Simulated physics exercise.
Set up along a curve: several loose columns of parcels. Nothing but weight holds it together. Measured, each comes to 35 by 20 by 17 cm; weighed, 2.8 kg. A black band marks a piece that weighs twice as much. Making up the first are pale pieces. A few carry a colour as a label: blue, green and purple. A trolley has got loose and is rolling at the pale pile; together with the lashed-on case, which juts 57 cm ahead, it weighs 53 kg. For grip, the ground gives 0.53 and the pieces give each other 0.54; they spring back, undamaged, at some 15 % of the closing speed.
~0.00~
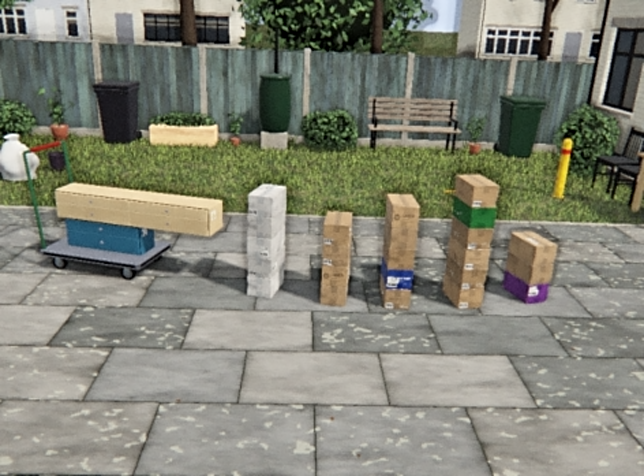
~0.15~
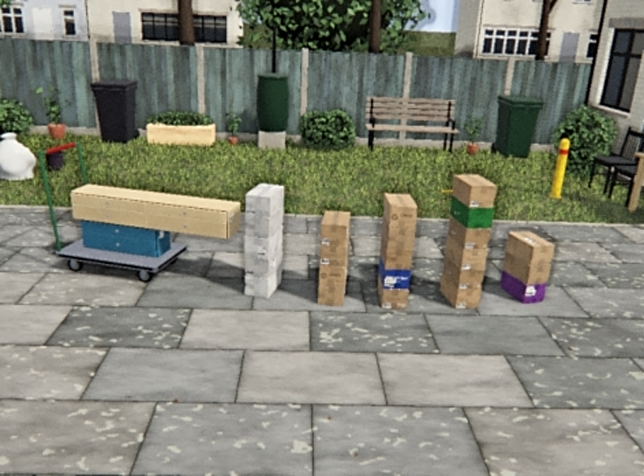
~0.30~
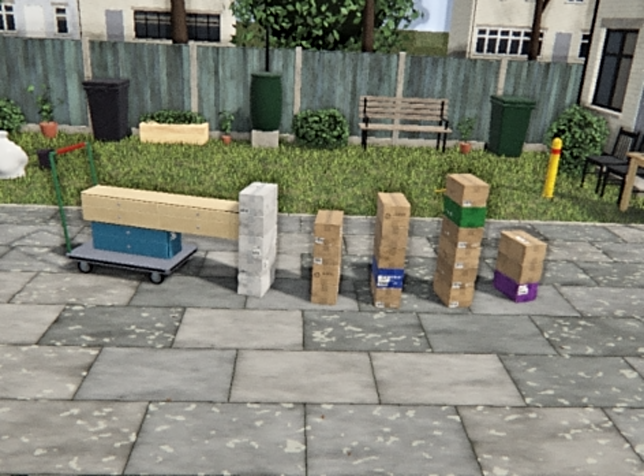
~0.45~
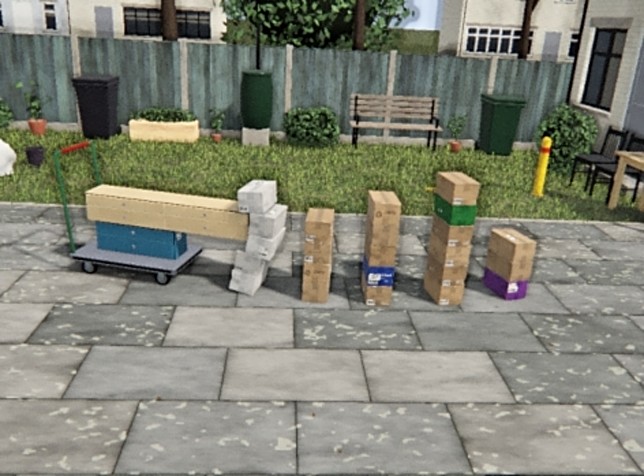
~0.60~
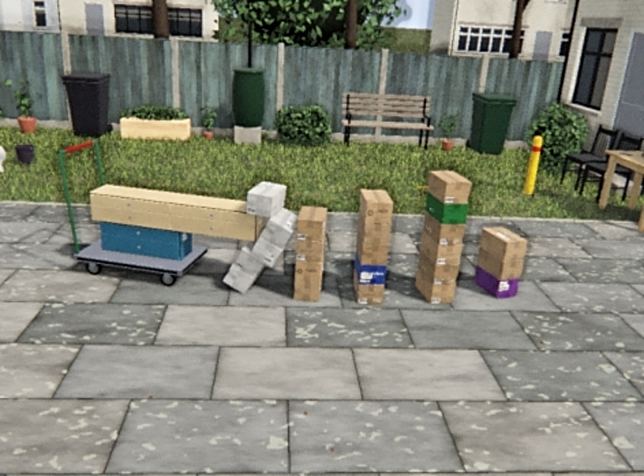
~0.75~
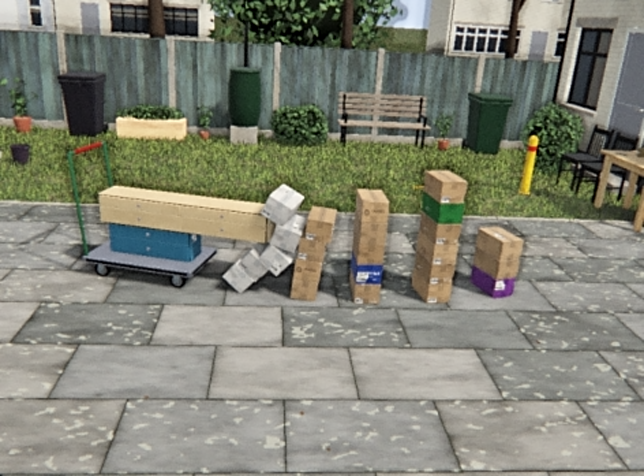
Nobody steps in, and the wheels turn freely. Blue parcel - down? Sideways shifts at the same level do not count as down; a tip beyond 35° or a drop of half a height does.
Yes.
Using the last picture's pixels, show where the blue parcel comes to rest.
In the final view it ends up around pixel (394, 284).
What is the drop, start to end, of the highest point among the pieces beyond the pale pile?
50 cm.
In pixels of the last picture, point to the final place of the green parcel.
It comes to rest around (574, 274) in the last view.
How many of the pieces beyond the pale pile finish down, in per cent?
Roughly 95 percent.
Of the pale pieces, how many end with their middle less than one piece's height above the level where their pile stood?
I count 2 in total.
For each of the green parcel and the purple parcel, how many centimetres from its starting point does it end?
Green 160 cm, purple 10 cm.
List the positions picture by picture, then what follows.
In the first frame (places mark the middle of the side facing us; the camera pans a little), load (201, 217) 35 cm short; blue parcel (400, 280); purple parcel (515, 287); green parcel (483, 218); the rest undisturbed.
The second frame shows load (220, 219) 17 cm short; blue parcel (397, 280).
The third frame shows load (234, 220) just touching; blue parcel (391, 279).
The fourth frame shows load (241, 221) 15 cm in, top of the pale pile leaning 5°; blue parcel (381, 277); the rest undisturbed.
The fifth frame shows load (248, 221) 27 cm in, top of the pale pile leaning 4°; blue parcel (373, 275); the rest undisturbed.
The sixth frame shows load (259, 223) 39 cm in, top of the pale pile leaning 26°; blue parcel (370, 275); green parcel (452, 214); purple parcel (482, 281); steepest lean 5°, the parcel at (311, 251); 4 disturbed, none down.
After 1.38 s, 5 of the pale pile down; 2 of the 18 other parcels down; blue parcel leaning 20°.
After 2.46 s, 5 of the pale pile down; 14 of the 18 other parcels down; blue parcel leaning 72°, 13 cm lower; green parcel on its side.
At rest (3.7 s), 5 of the pale pile down; 17 of the 18 other parcels down; blue parcel on its side; green parcel upside down; purple parcel leaning 43°. As the last picture would show them, middles, blue parcel near (394, 284), green parcel near (574, 274).
